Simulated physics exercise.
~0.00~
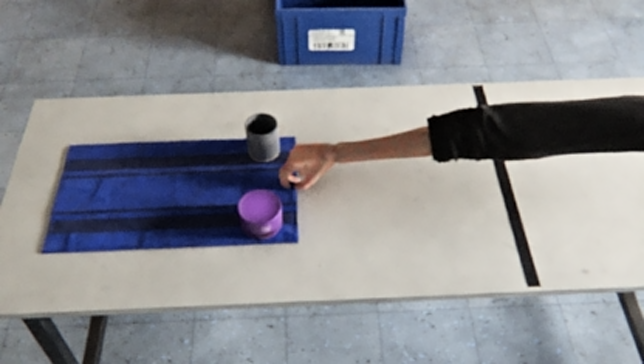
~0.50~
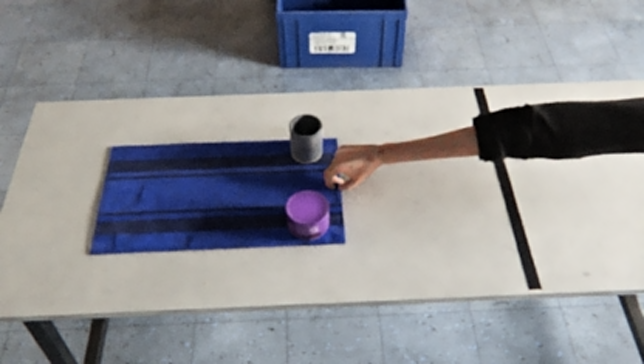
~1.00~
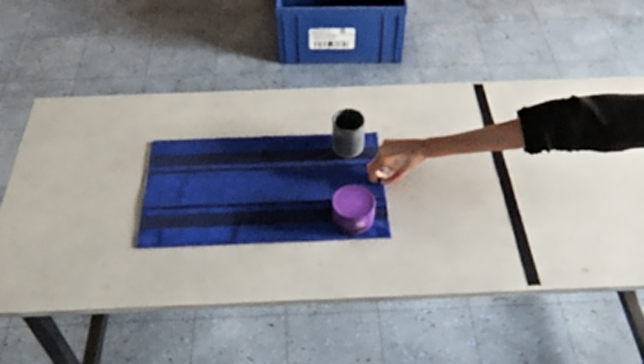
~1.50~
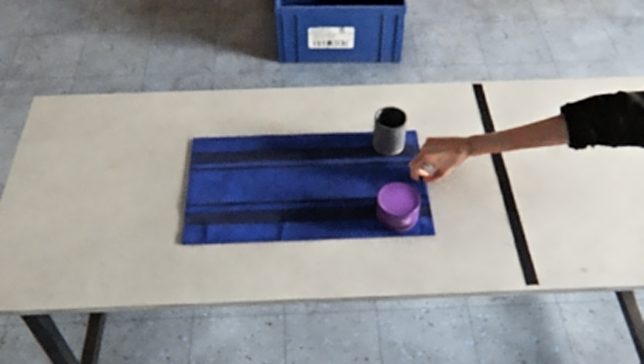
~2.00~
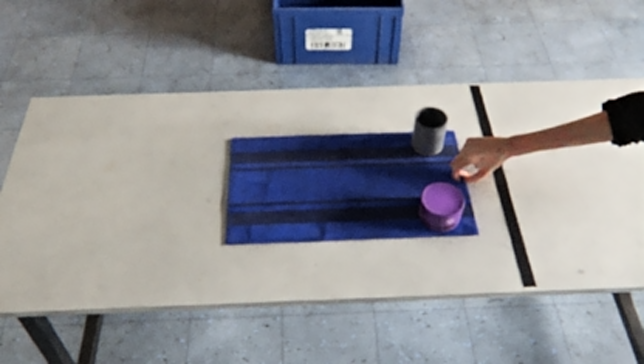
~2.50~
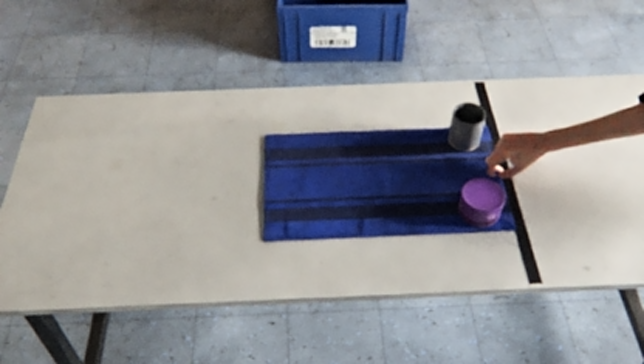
In the video, a hand pulls a blue place mat carrying a grey mug and a purple tub rightward along a table. The mat's leading edge reaches a dark strip of tape, with the mug and tub still standing on the cloth.
